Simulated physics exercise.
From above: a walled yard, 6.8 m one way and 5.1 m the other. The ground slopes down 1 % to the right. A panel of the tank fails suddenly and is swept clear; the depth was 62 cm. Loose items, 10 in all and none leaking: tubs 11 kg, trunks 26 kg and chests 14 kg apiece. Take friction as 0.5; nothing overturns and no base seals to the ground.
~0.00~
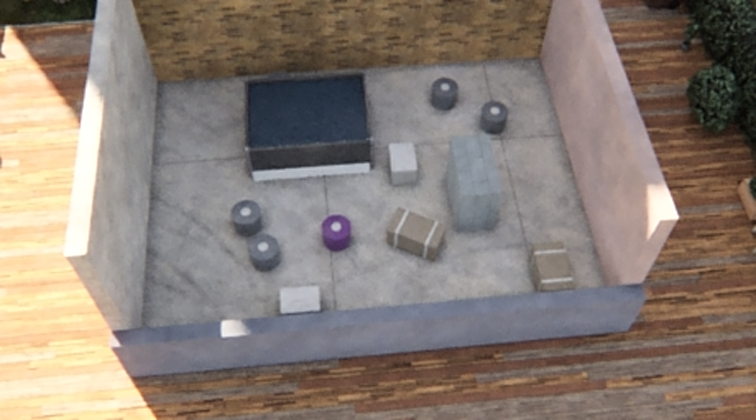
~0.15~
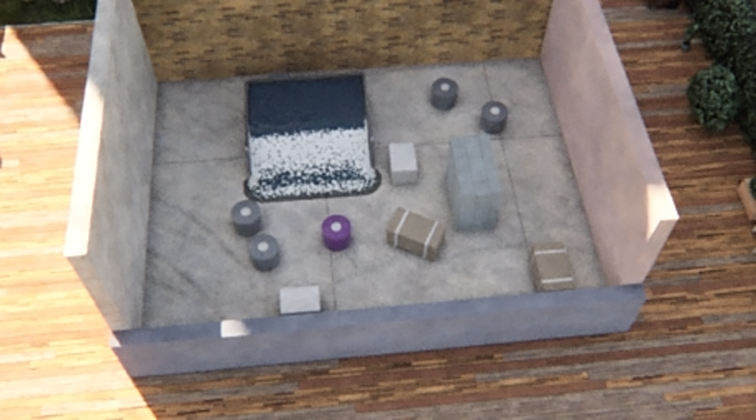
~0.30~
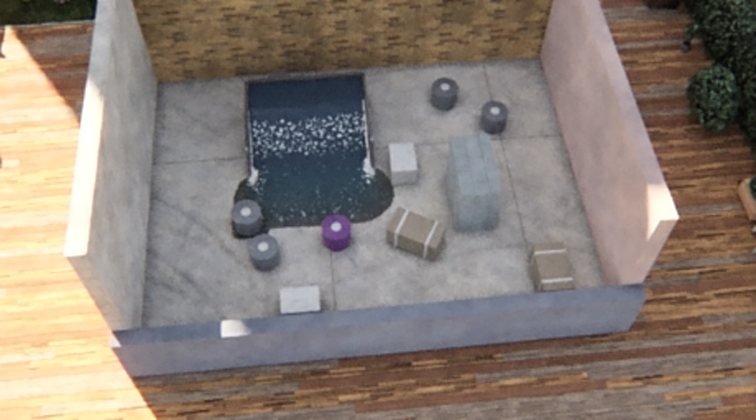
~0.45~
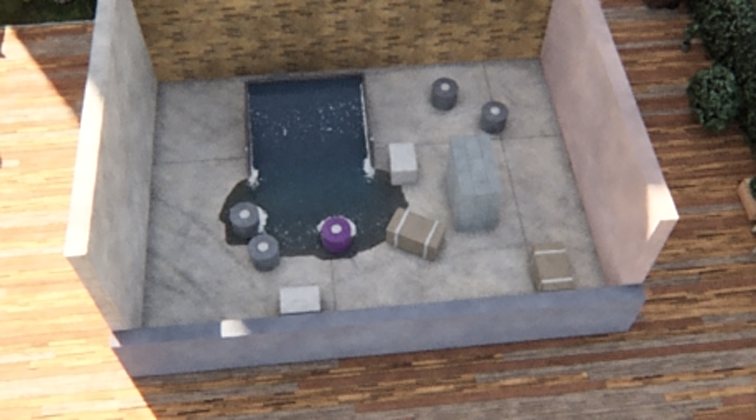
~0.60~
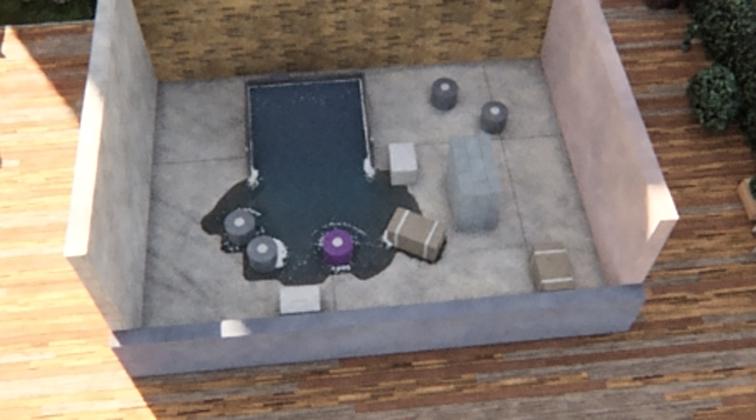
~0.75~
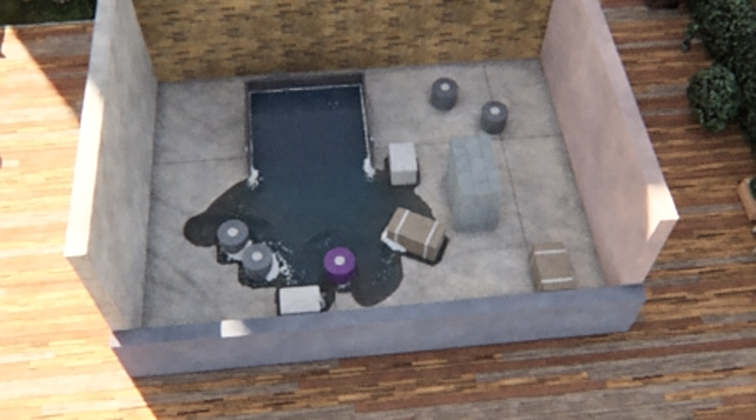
A walled concrete yard with wooden planking outside it is seen from above by a still camera, a dark tank of water standing against the back wall. Grey tubs, a purple tub, pale boxes, brown strapped chests and a large grey block sit about the floor. The tank's front gives way, foaming water spreads forward around the nearer items, and the purple tub and two nearby grey tubs shift slightly.
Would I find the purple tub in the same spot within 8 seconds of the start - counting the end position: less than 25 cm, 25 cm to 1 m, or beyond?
The purple tub travels far.
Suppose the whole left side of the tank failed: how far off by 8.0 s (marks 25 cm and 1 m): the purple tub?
In that case the purple tub barely shifts.
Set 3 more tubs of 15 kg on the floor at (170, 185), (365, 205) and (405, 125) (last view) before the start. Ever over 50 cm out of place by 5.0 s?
In turn: Past it, past it, less.
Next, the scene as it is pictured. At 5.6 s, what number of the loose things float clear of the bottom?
3 of them.
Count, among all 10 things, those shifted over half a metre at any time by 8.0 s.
I count 6.
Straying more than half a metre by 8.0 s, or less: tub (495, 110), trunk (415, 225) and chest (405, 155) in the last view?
In that order: Less, over, less.
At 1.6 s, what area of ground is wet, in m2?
Some 15 m2.
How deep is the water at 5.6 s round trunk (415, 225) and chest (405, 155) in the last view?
About 5 and 2 cm.
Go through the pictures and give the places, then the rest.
In the first frame, the purple tub at (336, 227) rests on the ground; water covers 2.7 m2; 0 of 10 have shifted.
In the second frame, the purple tub at (336, 227), on the bottom; water covers 3.8 m2; 0 of 10 have shifted.
In the third frame, the purple tub at (336, 227), on the bottom; 4.9 m2 under water; 0 of 10 have shifted.
In the fourth frame, the purple tub at (336, 229) rests on the ground, 4 cm from its start; 6.1 m2 under water; 0 of 10 have shifted.
In the fifth frame, the purple tub at (337, 242), on the bottom, 28 cm from its start; 7.3 m2 under water; 2 of 10 have shifted.
In the sixth frame, the purple tub at (339, 261), on the bottom, 60 cm from its start; water covers 8.9 m2; 3 of 10 have shifted.
After 1.6 s the purple tub is near (364, 292), 1.3 m from its start, afloat; 3 afloat.
After 3.6 s the purple tub is near (484, 235), 2.2 m from its start, afloat; 6 afloat.
After 5.6 s the purple tub is near (539, 179), 3.3 m from its start, afloat; 3 afloat.
After 8.0 s the purple tub is near (503, 158), 3.0 m from its start, afloat; 3 afloat.
